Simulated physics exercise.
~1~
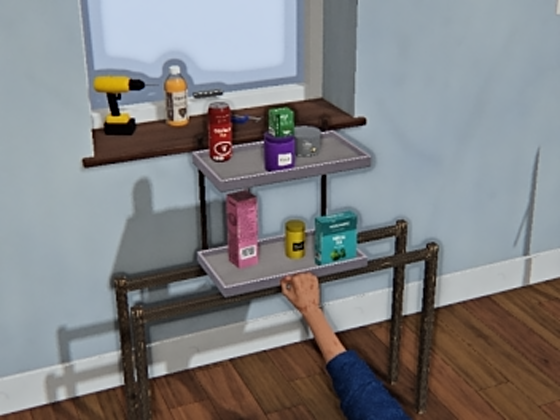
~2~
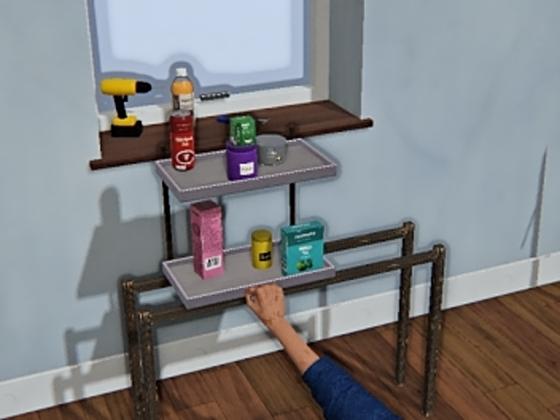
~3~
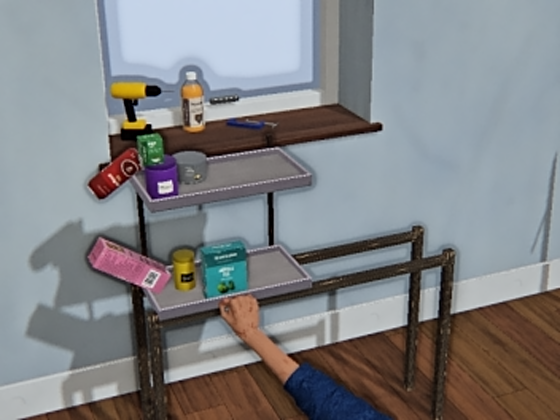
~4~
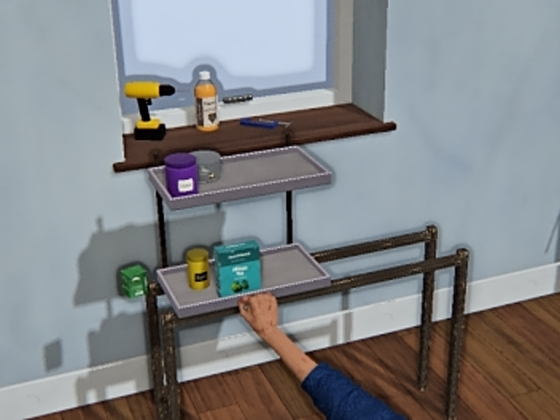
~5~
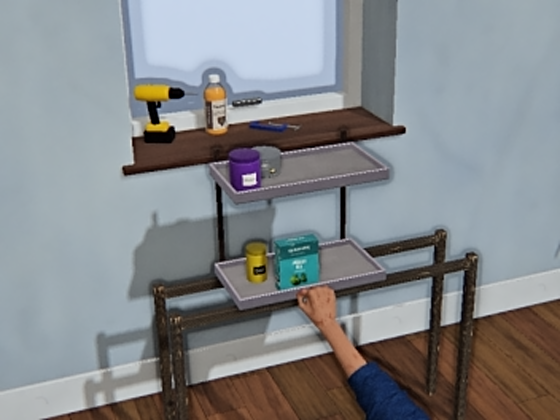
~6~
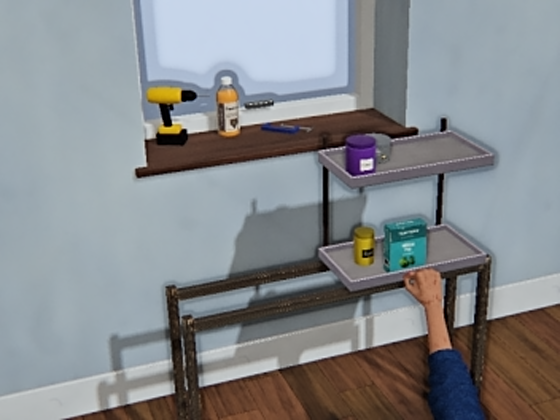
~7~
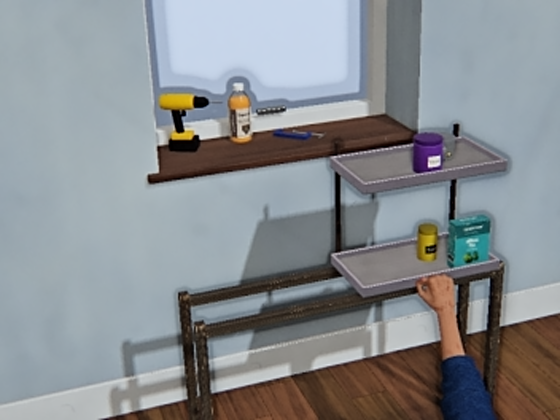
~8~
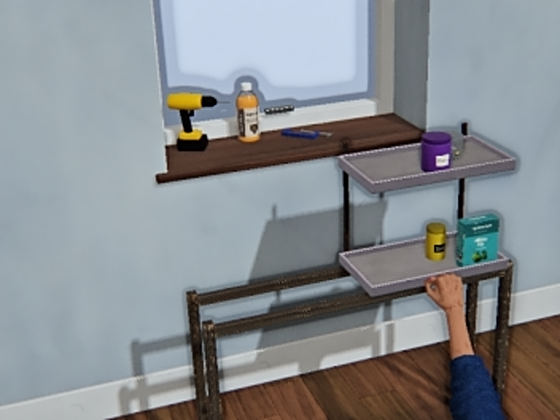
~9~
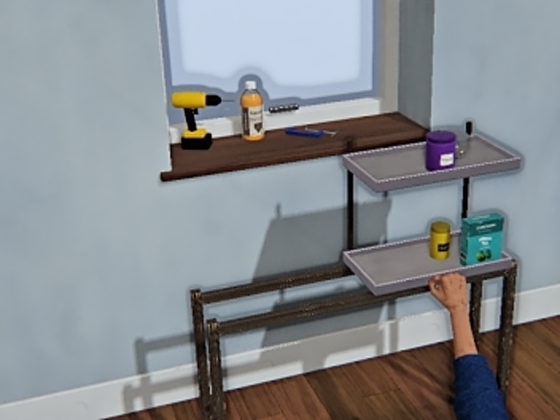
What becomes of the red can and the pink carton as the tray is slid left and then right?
Both tip over the left side and come off the tray while it is at the left, and neither is on it when it comes to rest on the right.
